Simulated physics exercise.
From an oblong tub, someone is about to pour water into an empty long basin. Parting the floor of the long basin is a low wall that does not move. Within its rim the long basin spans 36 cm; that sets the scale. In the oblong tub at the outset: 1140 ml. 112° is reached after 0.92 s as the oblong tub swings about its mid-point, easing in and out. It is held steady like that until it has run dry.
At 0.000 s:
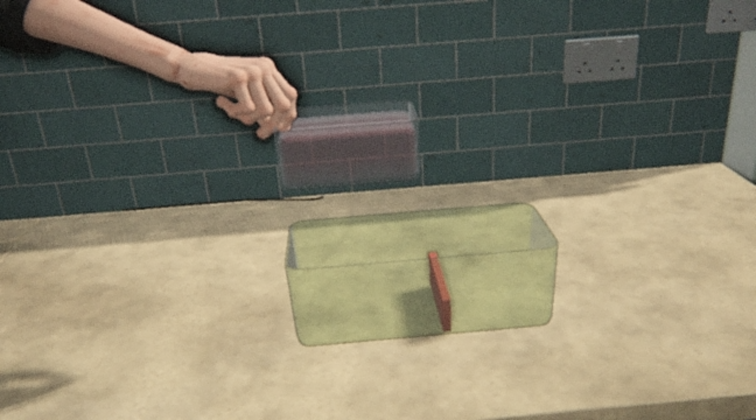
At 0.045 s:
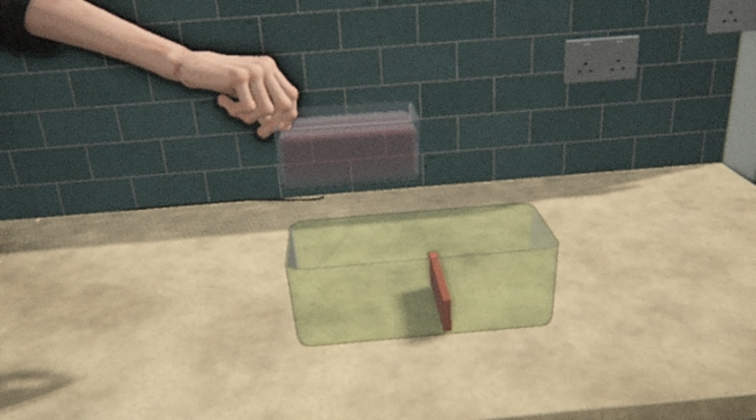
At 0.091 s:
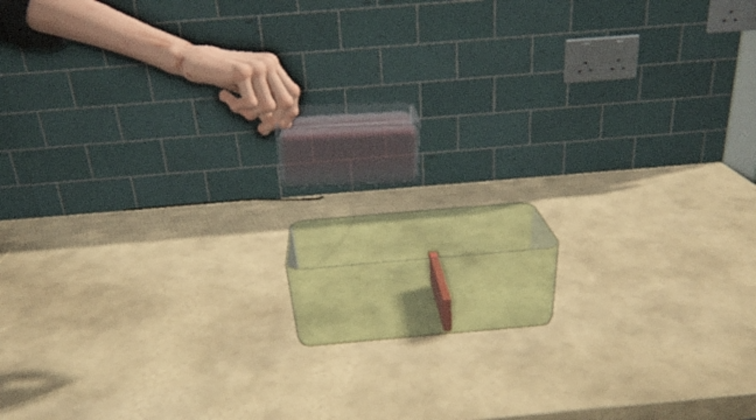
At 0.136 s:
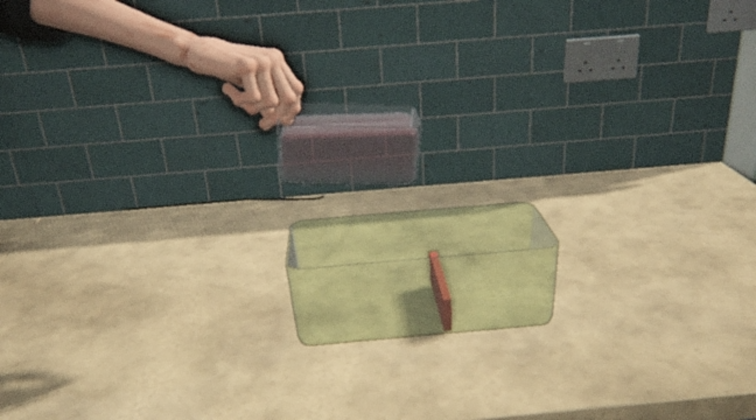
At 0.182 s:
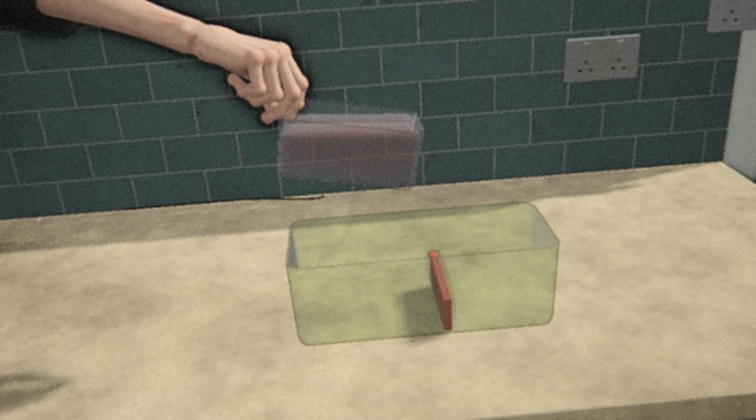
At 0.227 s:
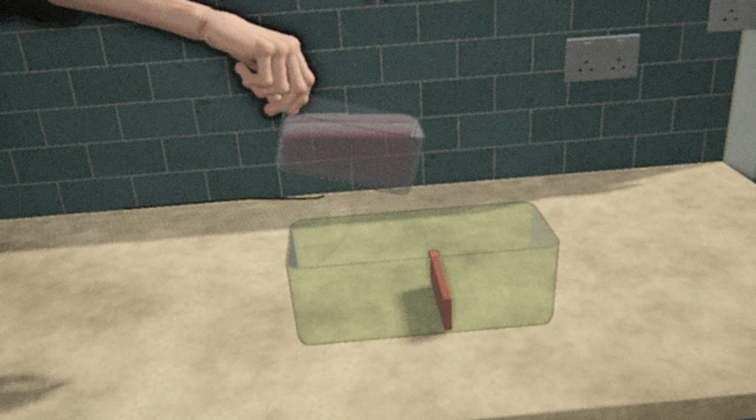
A clear oblong tub of purplish liquid tilts slowly and slightly, its right end dipping, as a hand reaching in from the upper left shifts a little rightward beside it. Below it sits a long, see-through yellow-green basin with a low red wall standing across its floor. The still view looks slightly down on a pale mottled worktop before dark teal brick tiles with sockets at upper right.
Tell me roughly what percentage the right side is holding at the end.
At the end it holds about 64 per cent.
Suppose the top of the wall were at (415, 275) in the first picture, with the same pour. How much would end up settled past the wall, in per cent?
Then it comes to around 75 per cent.
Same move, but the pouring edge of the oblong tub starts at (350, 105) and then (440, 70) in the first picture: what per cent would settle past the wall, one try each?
Some 15 and 65 per cent, in that order.
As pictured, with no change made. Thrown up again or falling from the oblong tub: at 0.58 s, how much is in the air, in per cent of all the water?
Near 44 in a hundred.
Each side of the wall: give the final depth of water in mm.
I'd expect close to 12 mm on the left and close to 36 mm on the right.
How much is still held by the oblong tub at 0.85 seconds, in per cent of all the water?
Remaining share: Approx. 5 %.
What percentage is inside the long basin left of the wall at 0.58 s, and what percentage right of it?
I'd say about 0 left and about 24 right.
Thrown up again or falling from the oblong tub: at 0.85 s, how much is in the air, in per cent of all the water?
In-air share: About 7 %.
After 0.58 s the tilt is 79° and 31 per cent is still to pour, 0 is left of the wall and 24 right of it.
After 0.85 s the tilt is 110° and 5 per cent is still to pour, 18 is left of the wall and 64 right of it.
After 1.12 s the tilt is 112° and 0 per cent is still to pour, 27 is left of the wall and 65 right of it.
After 1.42 s the tilt is 112° and 0 per cent is still to pour, 29 is left of the wall and 63 right of it.
In the end 29 per cent lies left of the wall, 64 right of it and 8 outside.
